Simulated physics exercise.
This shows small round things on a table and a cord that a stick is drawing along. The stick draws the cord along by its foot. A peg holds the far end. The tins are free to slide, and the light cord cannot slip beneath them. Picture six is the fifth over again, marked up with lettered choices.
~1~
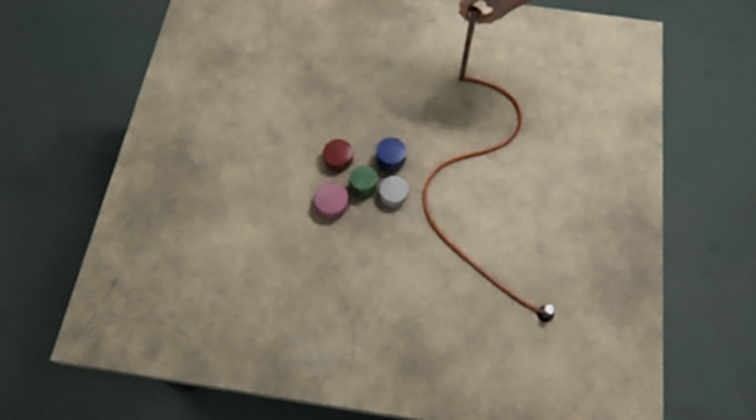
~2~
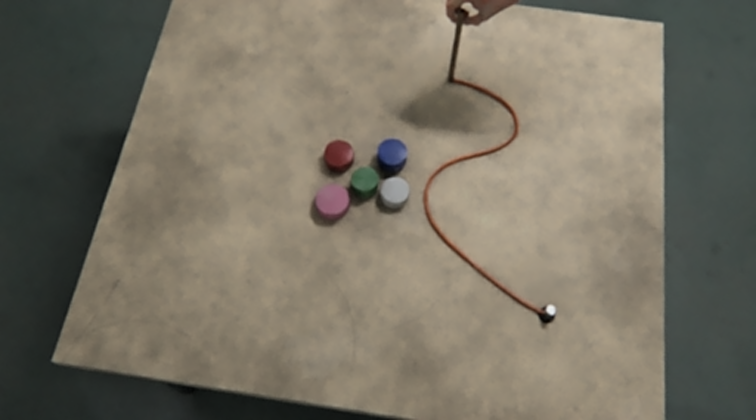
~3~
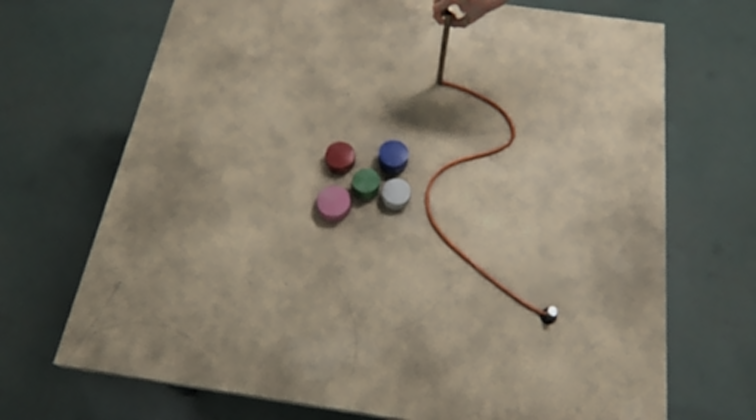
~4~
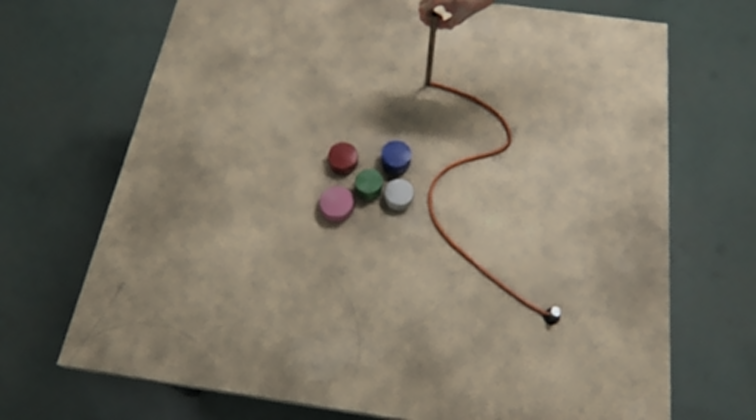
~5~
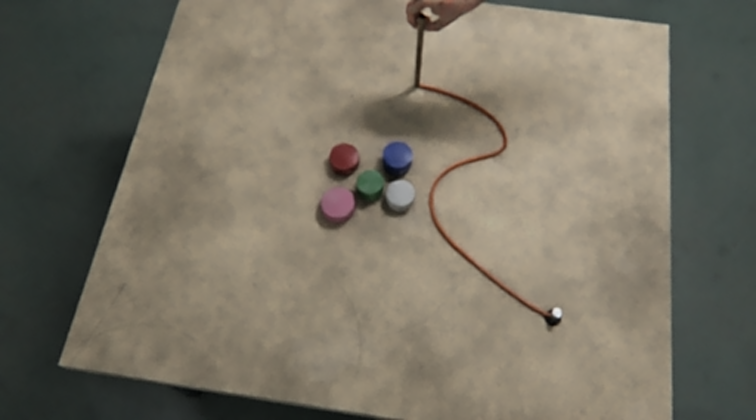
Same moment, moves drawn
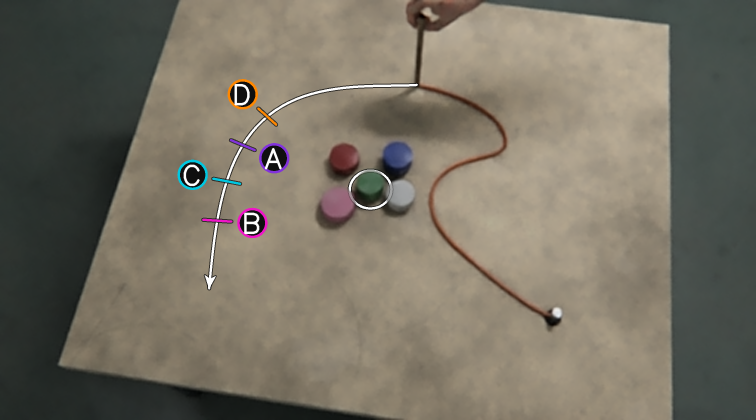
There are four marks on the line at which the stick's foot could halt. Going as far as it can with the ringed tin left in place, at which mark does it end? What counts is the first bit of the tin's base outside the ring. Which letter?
Up to mark C.
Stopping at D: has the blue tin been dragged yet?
No.
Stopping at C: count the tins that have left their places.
By then, one.
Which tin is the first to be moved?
The blue one.
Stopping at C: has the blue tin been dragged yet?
By then, yes.
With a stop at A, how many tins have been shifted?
The count is none.
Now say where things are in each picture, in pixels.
The first frame shows green tin (364, 182); pink tin (332, 201); red tin (338, 155).
The second frame shows red tin (339, 156); peg (549, 313).
The third frame shows white tin (396, 194); blue tin (394, 157).
The fourth frame shows green tin (369, 185); pink tin (337, 204).
The fifth frame shows red tin (345, 159); peg (555, 315); white tin (400, 196).
On the marked copy, A at (243, 145); B at (217, 221); C at (227, 181); D at (267, 116); the ring at (371, 189); the route from (417, 85) via (257, 126) to (209, 289).
Taking C. A third of the way, foot of the stick (334, 90); green tin (370, 186).
Two thirds of the way, foot of the stick (261, 122); green tin (370, 186).
When it is over, foot of the stick (227, 182); blue tin (391, 168); green tin (370, 186); the green tin is still in its ring.
As for the rest, A is safe but short; B drags the ringed tin to (363, 197); D is safe but short.
